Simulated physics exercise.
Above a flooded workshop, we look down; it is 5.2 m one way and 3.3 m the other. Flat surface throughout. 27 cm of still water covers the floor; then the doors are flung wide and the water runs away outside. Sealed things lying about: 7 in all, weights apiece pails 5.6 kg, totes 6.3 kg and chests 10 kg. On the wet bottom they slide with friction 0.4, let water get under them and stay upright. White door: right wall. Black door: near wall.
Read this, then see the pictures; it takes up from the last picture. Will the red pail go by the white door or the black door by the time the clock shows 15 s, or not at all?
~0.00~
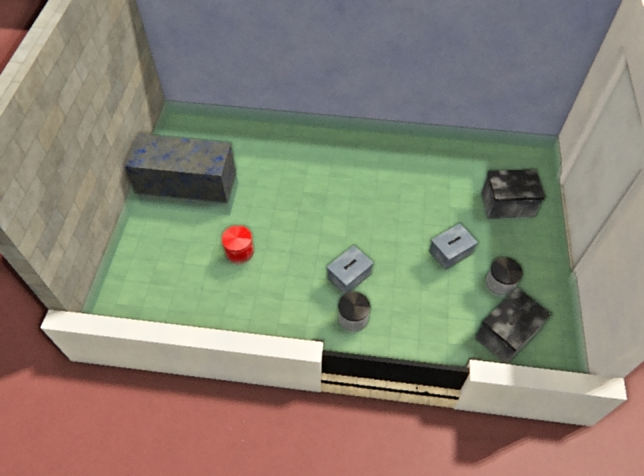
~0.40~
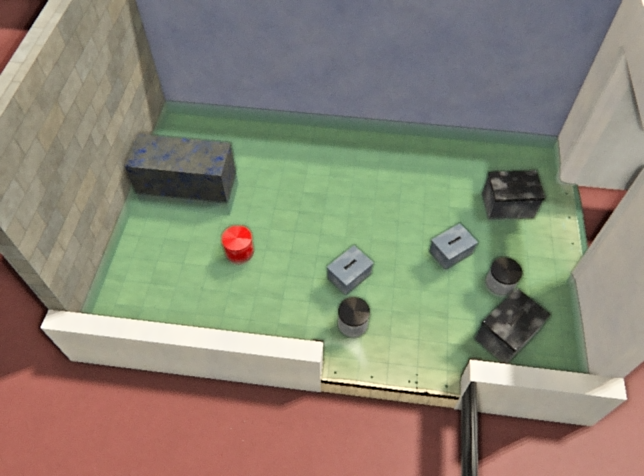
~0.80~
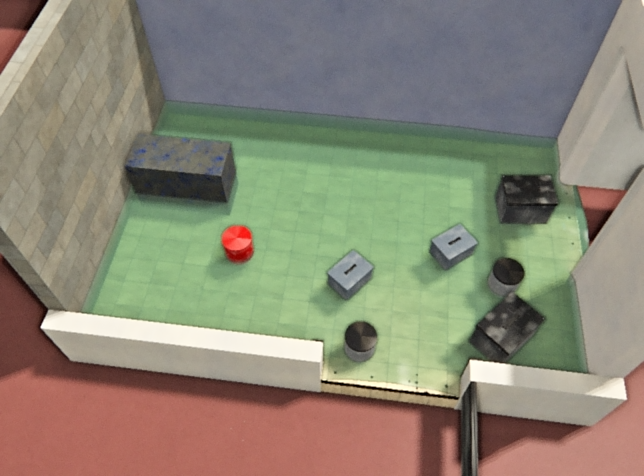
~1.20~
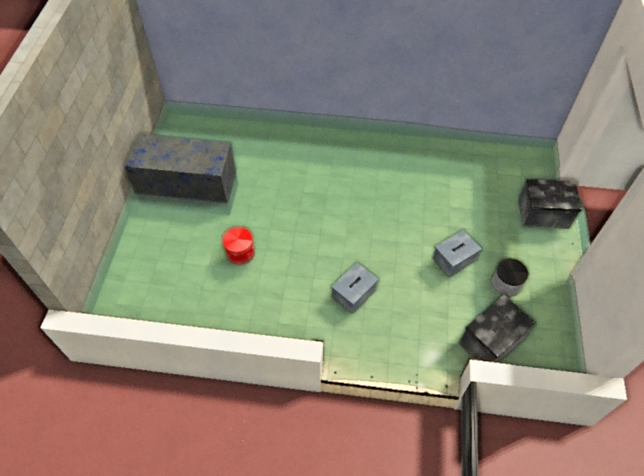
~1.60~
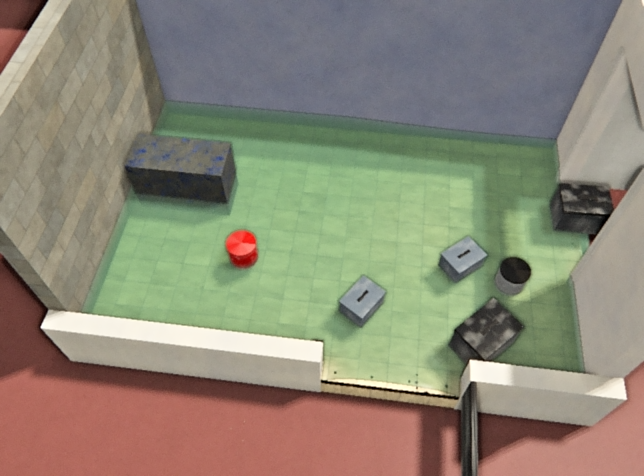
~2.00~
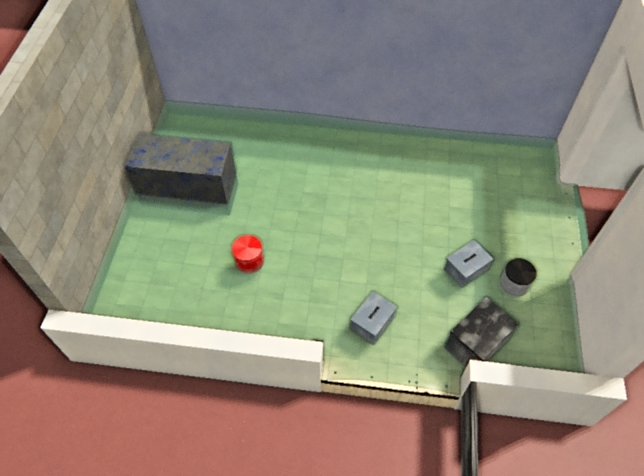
Red pail: Black doorway.
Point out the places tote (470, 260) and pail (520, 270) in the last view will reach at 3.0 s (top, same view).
Approx. (500, 275); approx. (548, 276).
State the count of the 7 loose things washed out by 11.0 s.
I count 7 by that time.
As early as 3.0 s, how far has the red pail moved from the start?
I'd guess some 40 cm by then.
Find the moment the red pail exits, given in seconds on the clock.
Roughly 6.5 s, I'd say.
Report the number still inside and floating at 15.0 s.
The count is 0.
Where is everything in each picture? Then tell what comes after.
The red pail at (237, 238) floats; 27 cm deep round most things; 0 of 7 have shifted, in the first picture.
The red pail at (237, 238), afloat; 27 cm deep round most things; 0 of 7 have shifted, in the second picture.
The red pail at (237, 238), afloat; 24 cm deep round most things; 3 of 7 have shifted, in the third picture.
The red pail at (238, 239) floats; about 4010 L in view; 6 of 7 have shifted, in the fourth picture.
The red pail at (241, 243) floats, 7 cm from its start; about 3840 L in view; 7 of 7 have shifted, in the fifth picture.
The red pail at (247, 248) floats, 16 cm from its start; 19 cm deep round most things; 7 of 7 have shifted, in the sixth picture.
After 3.0 s the red pail is near (272, 259), 0.4 m from its start, afloat; 3 of 7 are out; 4 afloat.
After 6.8 s the red pail has gone out by the black door; 7 of 7 are out; 0 afloat.
After 11.0 s the red pail has gone out by the black door; 7 of 7 are out; 0 afloat.
After 15.0 s the red pail has gone out by the black door; 7 of 7 are out; 0 afloat.
